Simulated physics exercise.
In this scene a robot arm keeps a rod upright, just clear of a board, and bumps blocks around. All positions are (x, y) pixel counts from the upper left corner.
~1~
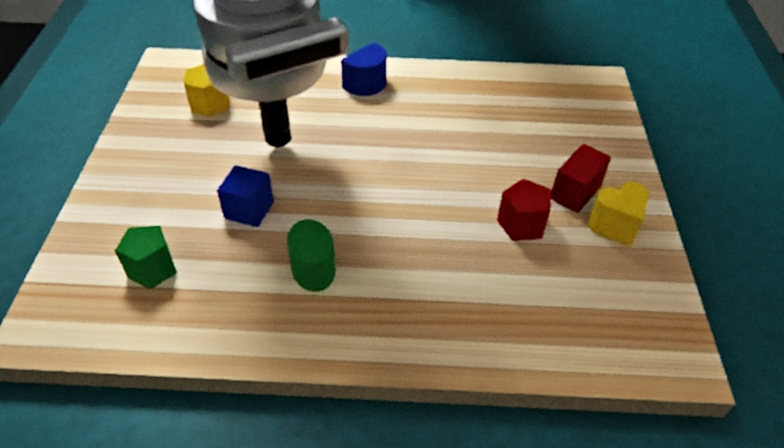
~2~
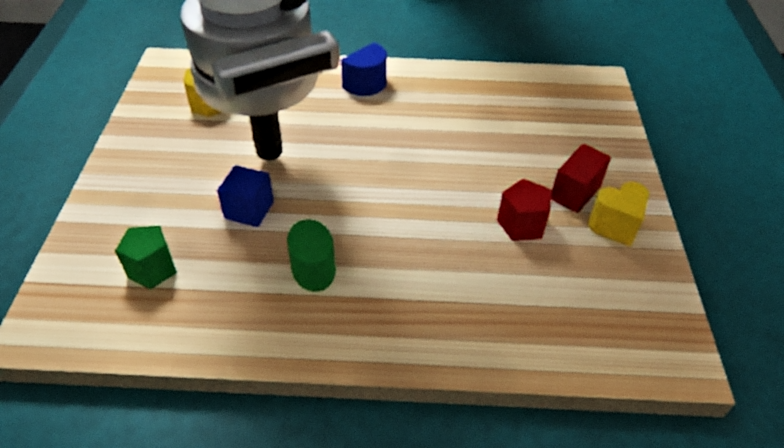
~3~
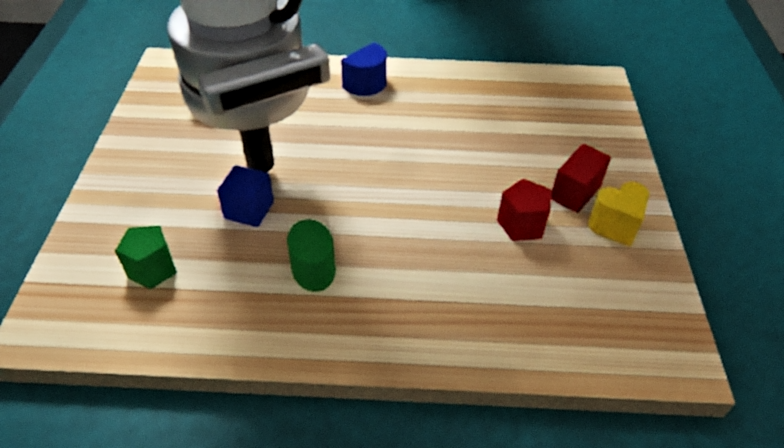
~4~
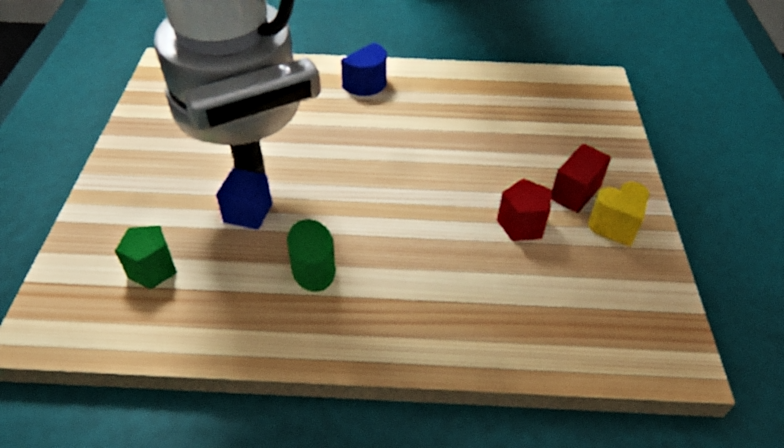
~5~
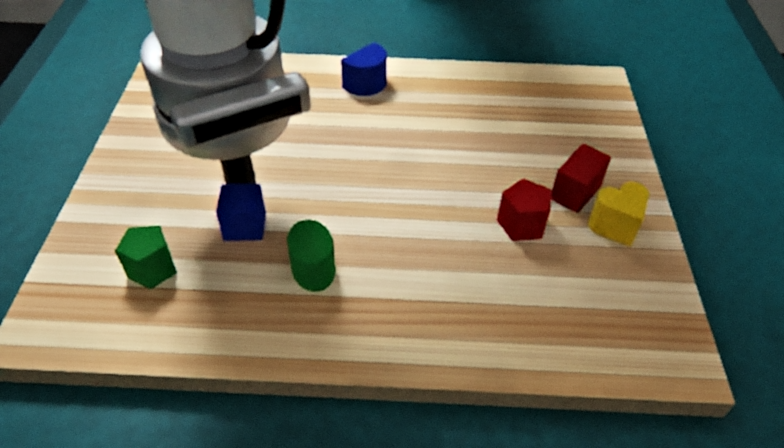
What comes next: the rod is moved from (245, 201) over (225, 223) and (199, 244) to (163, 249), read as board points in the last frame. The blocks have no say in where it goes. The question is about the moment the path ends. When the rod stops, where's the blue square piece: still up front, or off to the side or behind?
I believe the blue square piece loses its place ahead of the rod and slips off.
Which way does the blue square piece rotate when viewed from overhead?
Viewed from above, counterclockwise.
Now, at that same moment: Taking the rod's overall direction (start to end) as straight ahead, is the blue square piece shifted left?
Answer: Yes.
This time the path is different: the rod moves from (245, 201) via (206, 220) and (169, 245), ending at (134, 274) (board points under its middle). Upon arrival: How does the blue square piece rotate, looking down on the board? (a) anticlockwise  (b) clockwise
The correct letter is a.
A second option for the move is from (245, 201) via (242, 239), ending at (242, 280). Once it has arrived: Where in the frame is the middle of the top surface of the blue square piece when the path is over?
The point I'd pick in the picture is (246, 280).
On the path given first. Halfway along, rod (211, 225); blue square piece (231, 222), turned 55° anticlockwise.
At the end, rod (159, 240); green pentagonal block (127, 247), turned 30° anticlockwise; blue square piece (231, 222), turned 55° anticlockwise; green elliptical block unmoved.
